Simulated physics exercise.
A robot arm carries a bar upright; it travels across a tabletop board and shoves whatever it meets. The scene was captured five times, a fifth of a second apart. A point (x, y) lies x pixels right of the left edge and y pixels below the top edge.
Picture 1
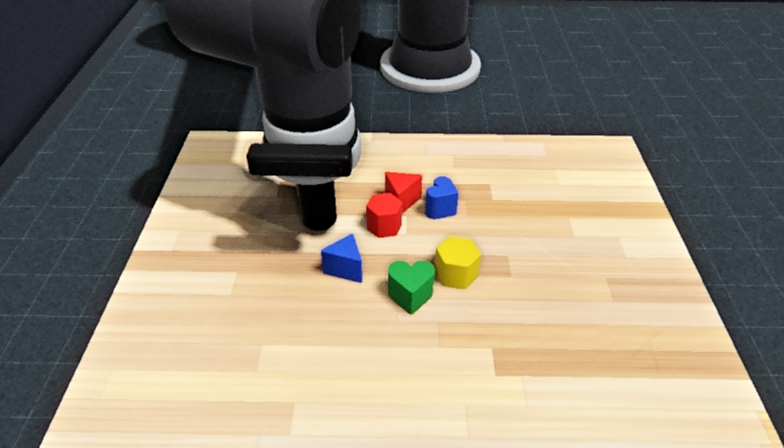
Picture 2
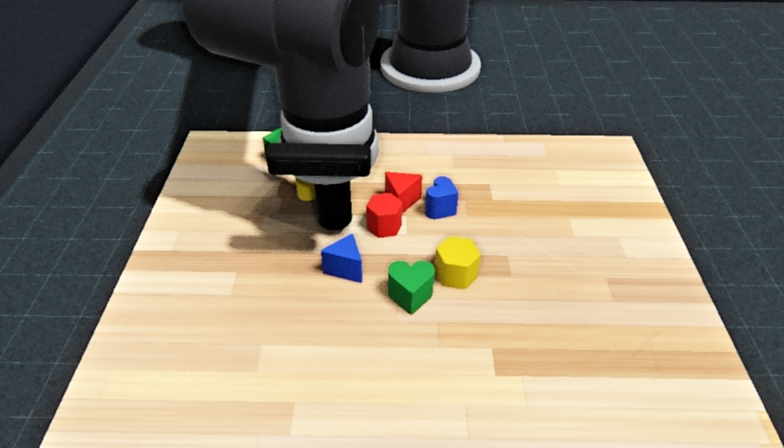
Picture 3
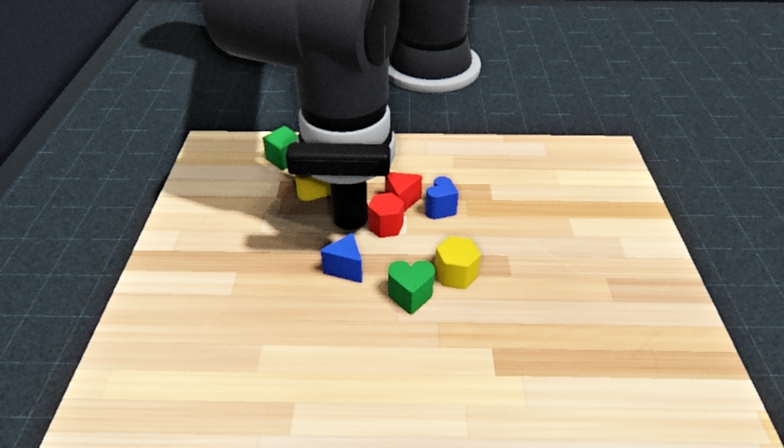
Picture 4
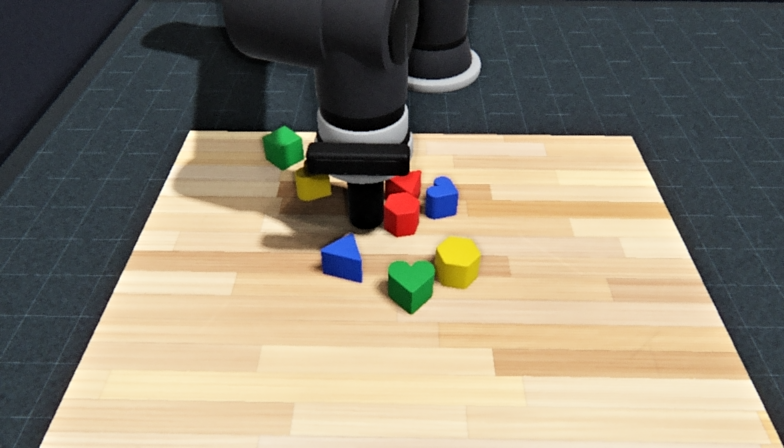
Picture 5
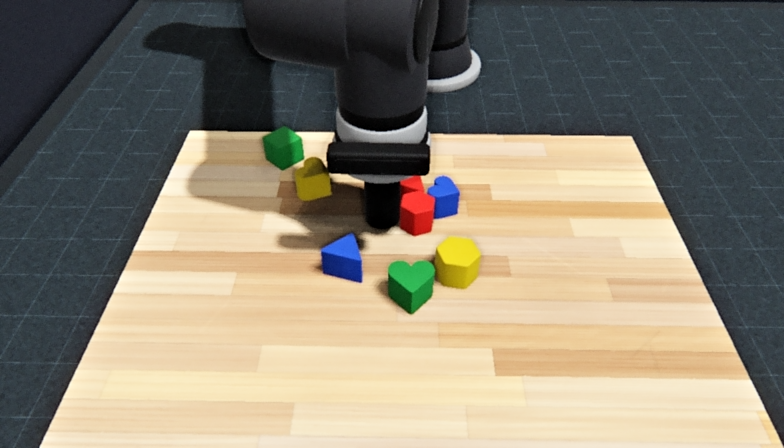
A dark robot arm slid its black tip slowly rightward across a wooden board, uncovering green and yellow blocks behind it, then nudged the red hexagon a little to the right toward the blue heart.
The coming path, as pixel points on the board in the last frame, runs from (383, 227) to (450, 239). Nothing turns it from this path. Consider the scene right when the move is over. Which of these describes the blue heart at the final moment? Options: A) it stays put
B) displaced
The one that fits is B, displaced.
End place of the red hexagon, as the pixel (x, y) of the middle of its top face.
In the picture, it is at (478, 201).
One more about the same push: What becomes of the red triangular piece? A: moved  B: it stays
B - it stays.
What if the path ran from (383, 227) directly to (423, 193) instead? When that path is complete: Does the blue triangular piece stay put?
The answer is yes.
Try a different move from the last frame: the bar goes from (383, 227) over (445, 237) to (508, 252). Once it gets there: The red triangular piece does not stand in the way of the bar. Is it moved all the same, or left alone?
Here's my answer: The red triangular piece remains in position.
What follows on the original path. Halfway along, bar at (417, 225); red hexagon at (450, 203), turned 25° anticlockwise; blue heart at (455, 181), turned 45° anticlockwise.
At the end, bar at (451, 231); red triangular piece still; red hexagon at (478, 201), turned 60° anticlockwise; blue heart at (456, 180), turned 50° anticlockwise; yellow hexagon still.
